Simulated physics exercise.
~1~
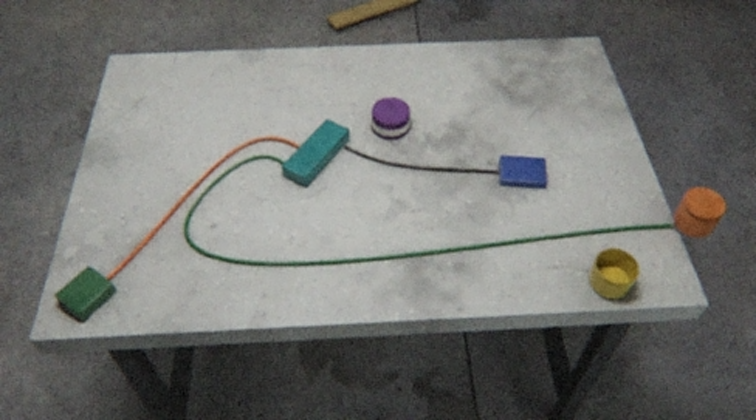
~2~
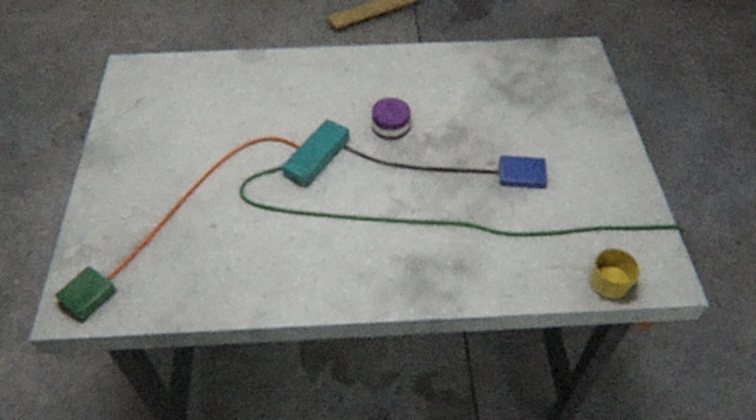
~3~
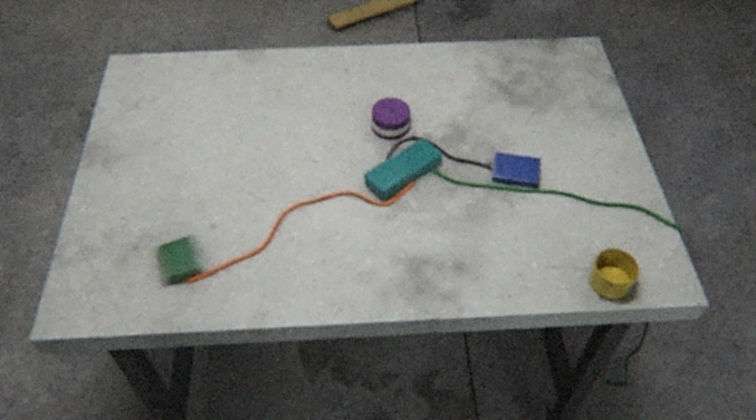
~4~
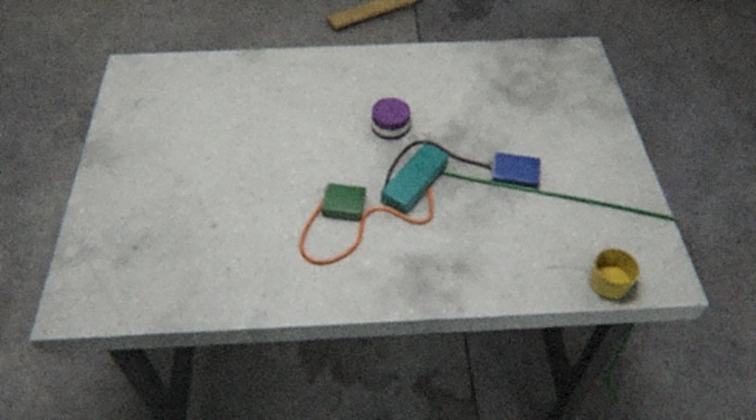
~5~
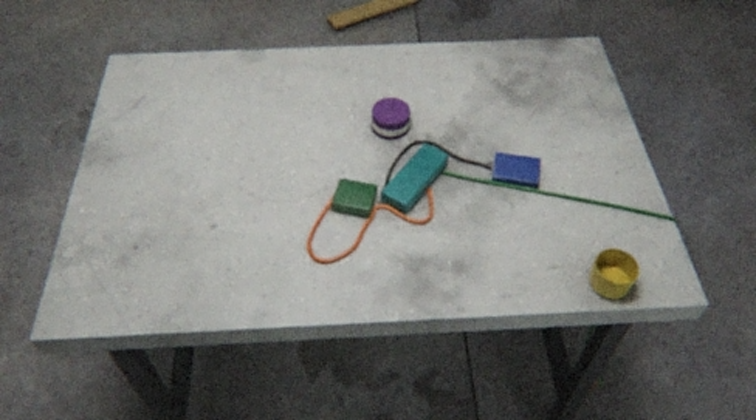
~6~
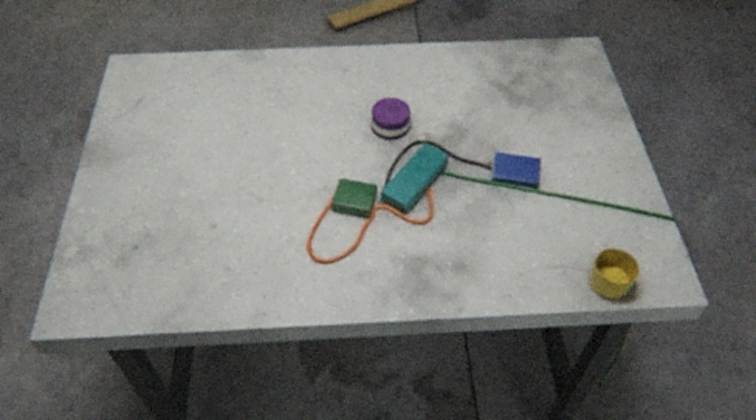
An orange cylinder tumbles off the right edge of a pale, grey-smudged table, seen from above, dragging a green cable after it. On the tabletop, a teal block in the middle is wired to a green block at the lower left and a blue block at the right, with a purple canister behind and a yellow mug near the right corner. The cable straightens and pulls the teal block rightward, and the green block slides after it on its orange cable. Finally the green block rests beside the teal one, the orange cable looped, the green cable taut over the edge, and the mug and canister still in place.
